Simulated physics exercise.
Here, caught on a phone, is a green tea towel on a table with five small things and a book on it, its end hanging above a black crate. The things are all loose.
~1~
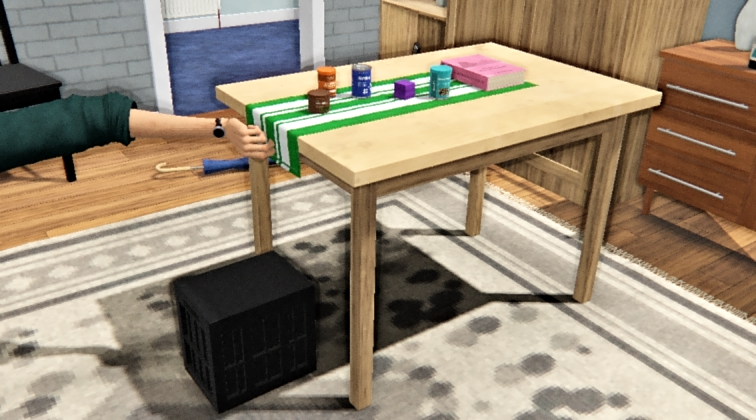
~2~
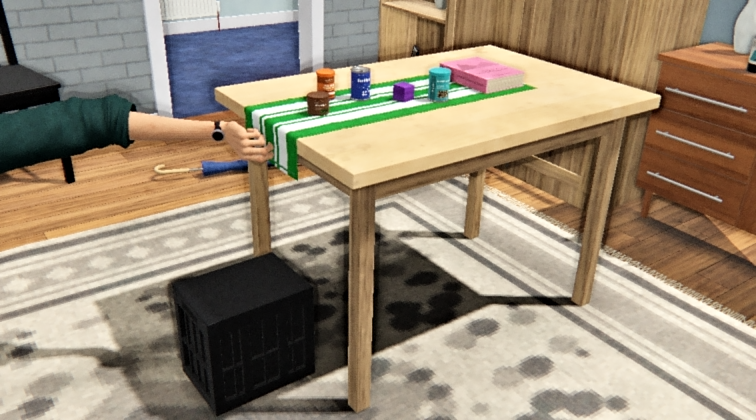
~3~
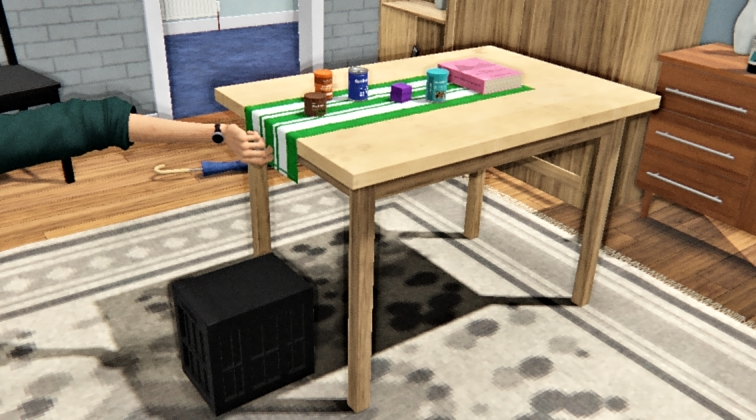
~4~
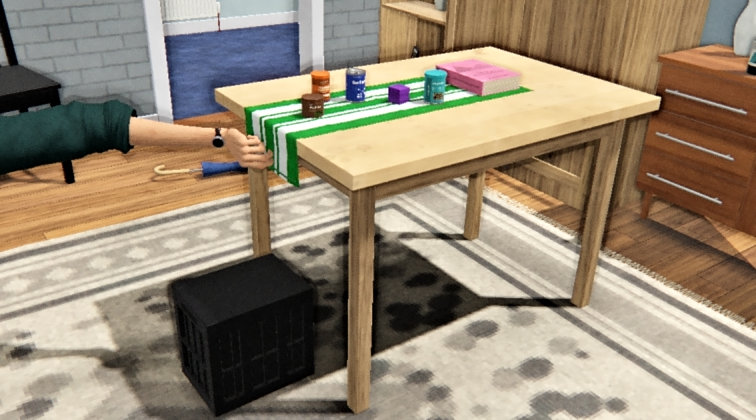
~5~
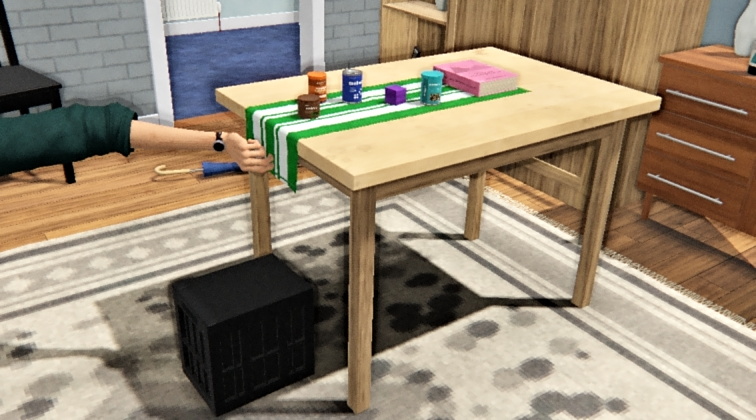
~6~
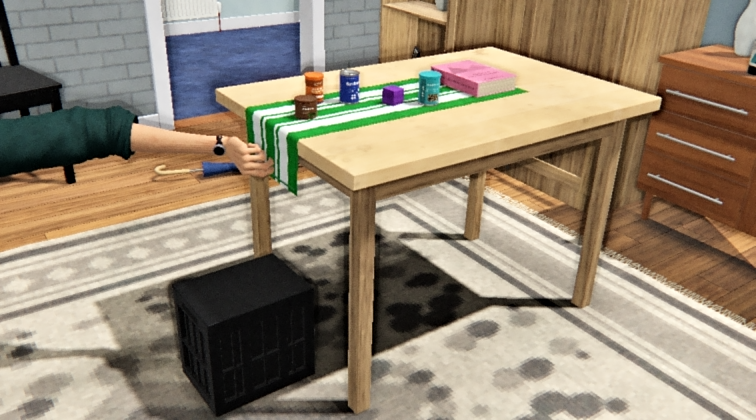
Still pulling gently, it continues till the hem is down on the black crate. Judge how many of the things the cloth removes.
It removes three.
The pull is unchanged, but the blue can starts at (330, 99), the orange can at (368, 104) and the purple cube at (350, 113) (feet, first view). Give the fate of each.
Result - blue can lost; orange can lost; purple cube lost.
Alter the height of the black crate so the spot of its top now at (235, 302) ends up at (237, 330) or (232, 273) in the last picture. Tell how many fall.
Over the edge: 4, then 2.
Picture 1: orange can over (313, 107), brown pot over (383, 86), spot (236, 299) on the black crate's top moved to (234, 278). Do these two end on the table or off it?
So the orange can leaves, and the brown pot stays there.
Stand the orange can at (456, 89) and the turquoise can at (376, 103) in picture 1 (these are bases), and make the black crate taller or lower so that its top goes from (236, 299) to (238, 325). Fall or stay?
The orange can does not fall; the turquoise can falls.
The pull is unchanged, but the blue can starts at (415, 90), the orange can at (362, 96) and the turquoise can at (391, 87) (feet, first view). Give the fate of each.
The blue can will stay where it is, the orange can will end up down, and the turquoise can will stay where it is.
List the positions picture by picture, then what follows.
Hem (300, 178); brown pot (319, 92); orange can (327, 69); blue can (362, 67); purple cube (405, 82); turquoise can (441, 68); top of the crate (236, 299), in the first frame.
Hem (298, 181); brown pot (318, 94), in the second frame.
Hem (298, 184); orange can (323, 72), in the third frame.
Hem (299, 187); blue can (356, 71); top of the crate (234, 302), in the fourth frame.
Hem (295, 194); purple cube (396, 87), in the fifth frame.
Hem (297, 196); brown pot (306, 98); orange can (314, 74); blue can (349, 72); purple cube (393, 88); turquoise can (430, 74), in the sixth frame.
Soon after, hem near (272, 237); brown pot gone.
Then, hem on the crate; brown pot, orange can and blue can gone.
At rest, hem on the crate; brown pot, orange can and blue can gone. The table loses three.
